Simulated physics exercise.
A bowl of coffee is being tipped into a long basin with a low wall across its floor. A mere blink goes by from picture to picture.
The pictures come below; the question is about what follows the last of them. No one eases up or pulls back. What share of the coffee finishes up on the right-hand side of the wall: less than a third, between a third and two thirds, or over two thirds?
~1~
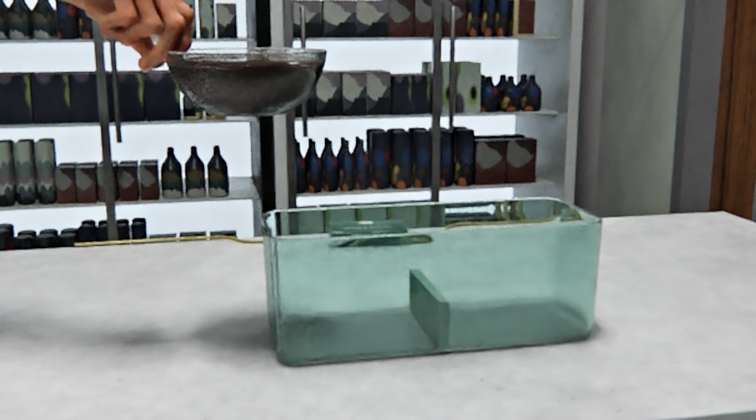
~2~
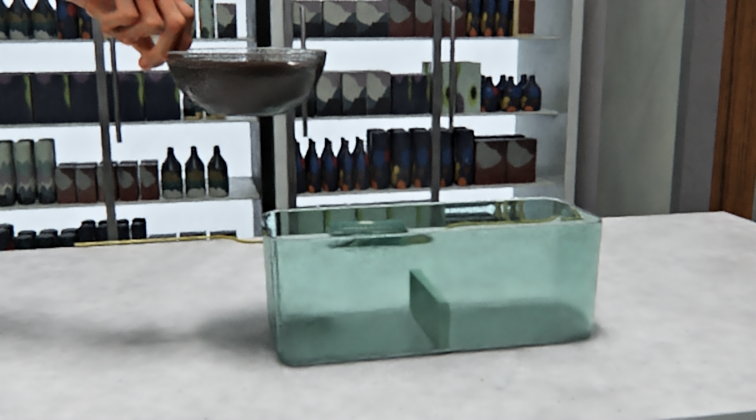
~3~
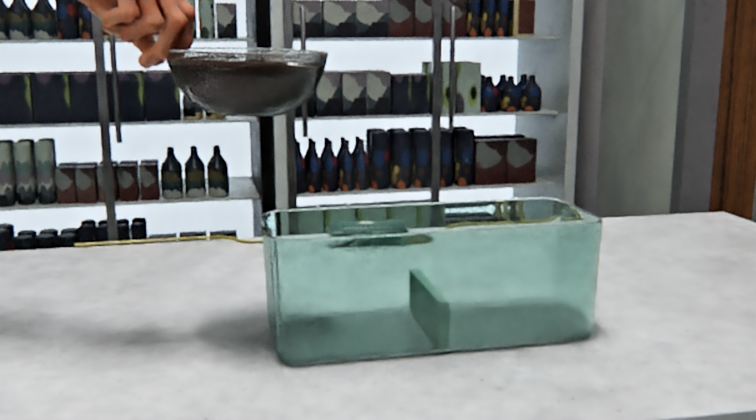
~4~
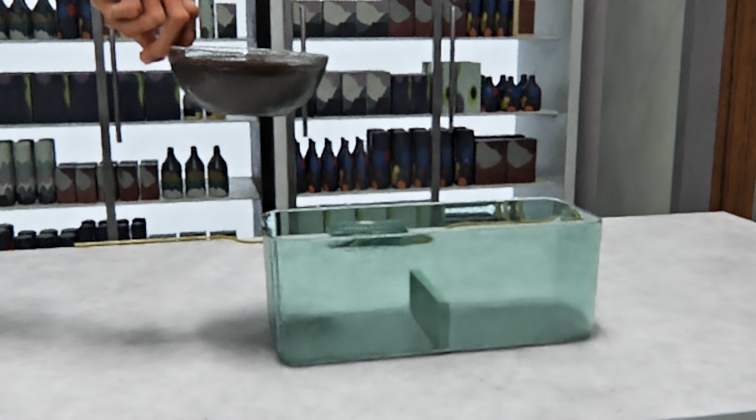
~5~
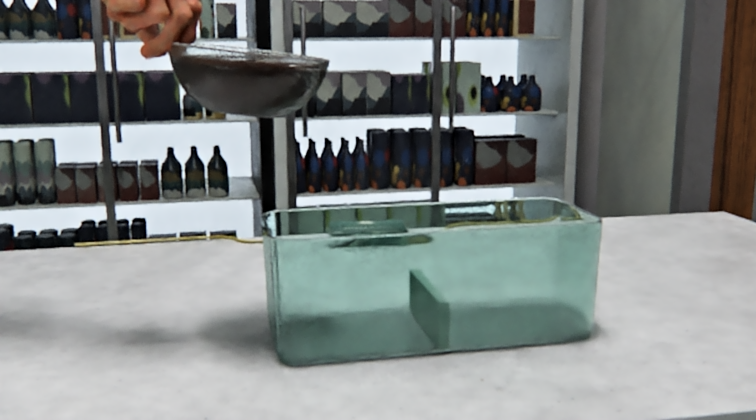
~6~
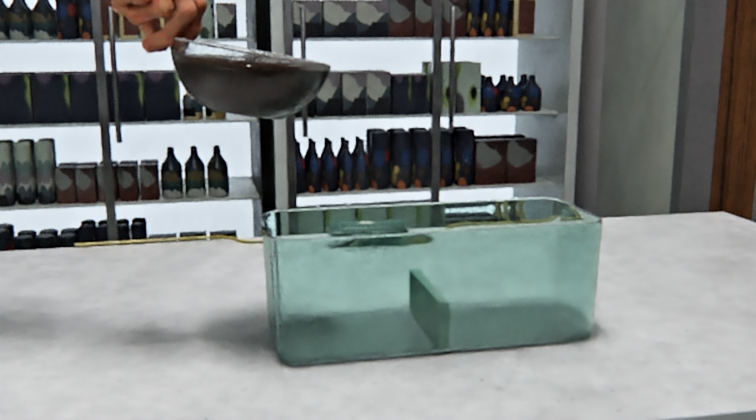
Beneath one third.
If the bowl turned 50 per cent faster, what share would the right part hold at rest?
Around 5 in a hundred.
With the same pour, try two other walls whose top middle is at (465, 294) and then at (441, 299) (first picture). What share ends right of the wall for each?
The first position gives around 15 percent, the second around 15 percent.
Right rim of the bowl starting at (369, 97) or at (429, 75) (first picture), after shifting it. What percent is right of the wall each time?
Estimate, first then second: 40 per cent and 90 per cent.
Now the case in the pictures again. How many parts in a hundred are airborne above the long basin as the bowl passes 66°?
It comes to around 45 per cent.
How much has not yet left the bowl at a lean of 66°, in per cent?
Near 35 percent is still in there.
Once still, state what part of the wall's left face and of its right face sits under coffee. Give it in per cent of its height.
The left comes to 60 % and the right to 0 %.
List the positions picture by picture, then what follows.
The first frame shows tilt 0°; pouring edge (325, 52); surface from (170, 61) to (320, 60); the long basin's rim runs from (267, 227) to (580, 211); the wall's top is at (428, 286).
The second frame shows tilt 0°; pouring edge (325, 53); surface from (170, 61) to (320, 61).
The third frame shows tilt 2°; pouring edge (326, 55); surface from (171, 61) to (320, 61).
The fourth frame shows tilt 4°; pouring edge (326, 58); surface from (172, 59) to (321, 63).
The fifth frame shows tilt 7°; pouring edge (327, 62); surface from (174, 58) to (322, 64).
The sixth frame shows tilt 11°; pouring edge (328, 67); surface from (176, 57) to (324, 65).
A moment on, the tilt is 66° and 34 per cent is still to pour, 19 is left of the wall and 0 right of it.
Next, the tilt is 95° and 1 per cent is still to pour, 91 is left of the wall and 1 right of it.
Then the tilt is 97° and 0 per cent is still to pour, 96 is left of the wall and 3 right of it.
Later the tilt is 97° and 0 per cent is still to pour, 96 is left of the wall and 3 right of it.
Finally, 96 per cent lies left of the wall, 3 right of it and 1 outside.
